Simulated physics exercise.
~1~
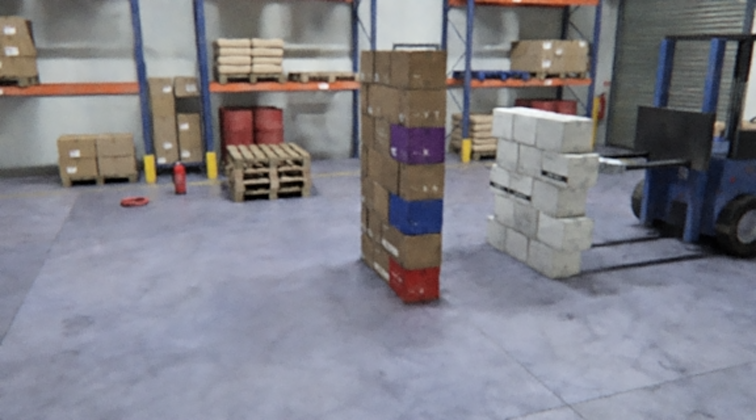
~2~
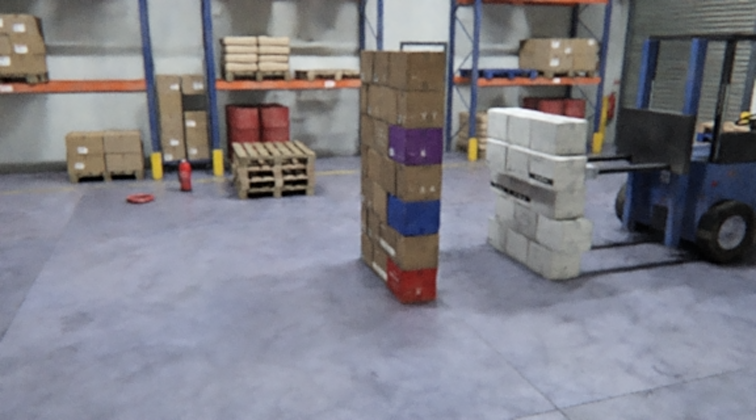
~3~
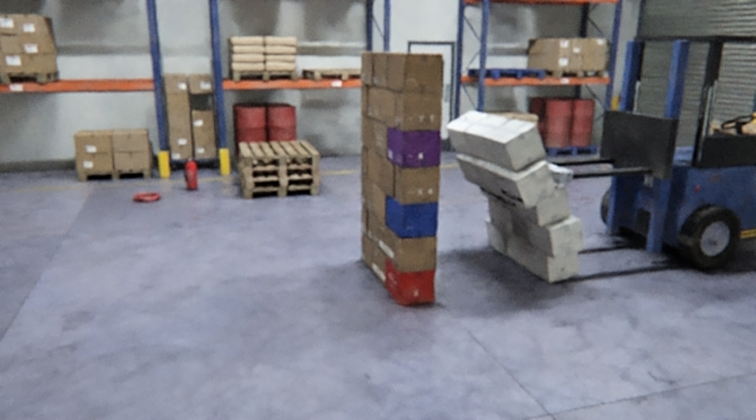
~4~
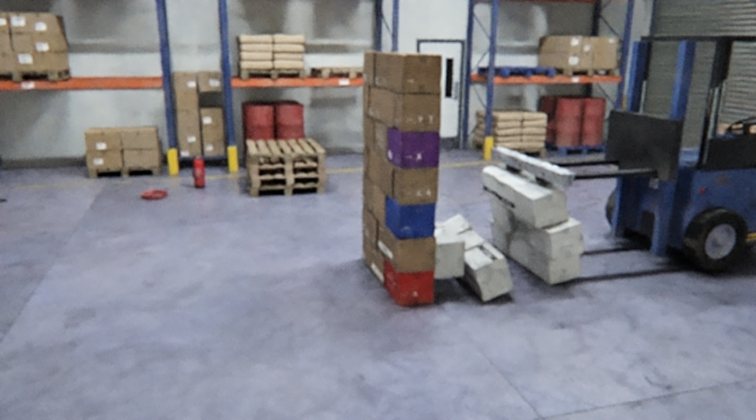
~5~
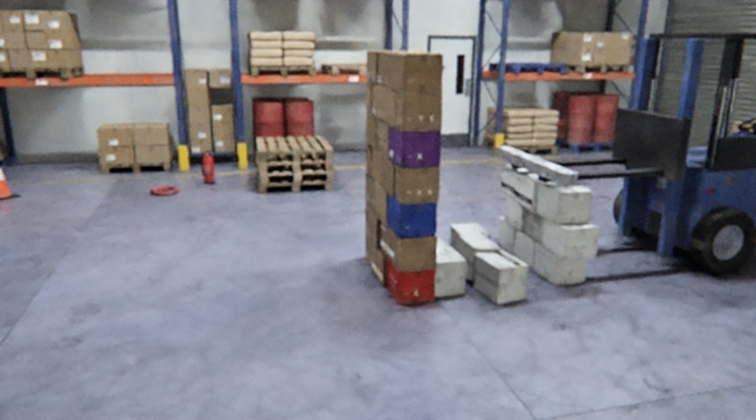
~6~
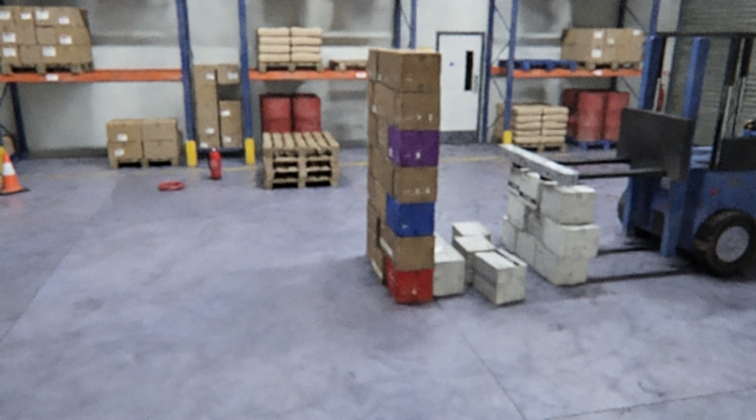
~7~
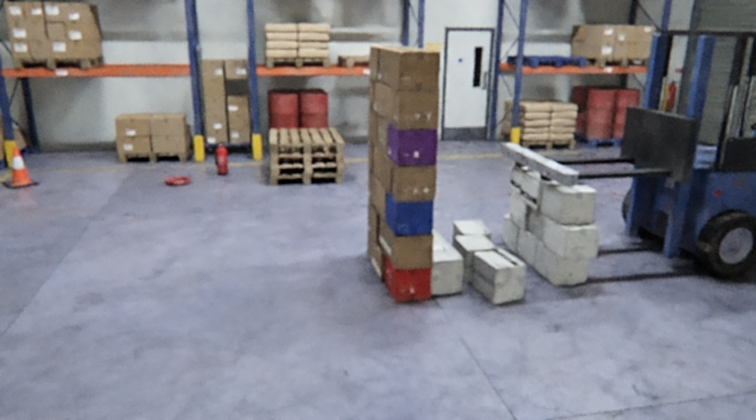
A forklift pushed a steel beam leftward into a stack of white blocks, toppling its upper part toward a tall brown stack with purple, blue and red boxes. Several white blocks landed between them, while the brown stack stayed standing.
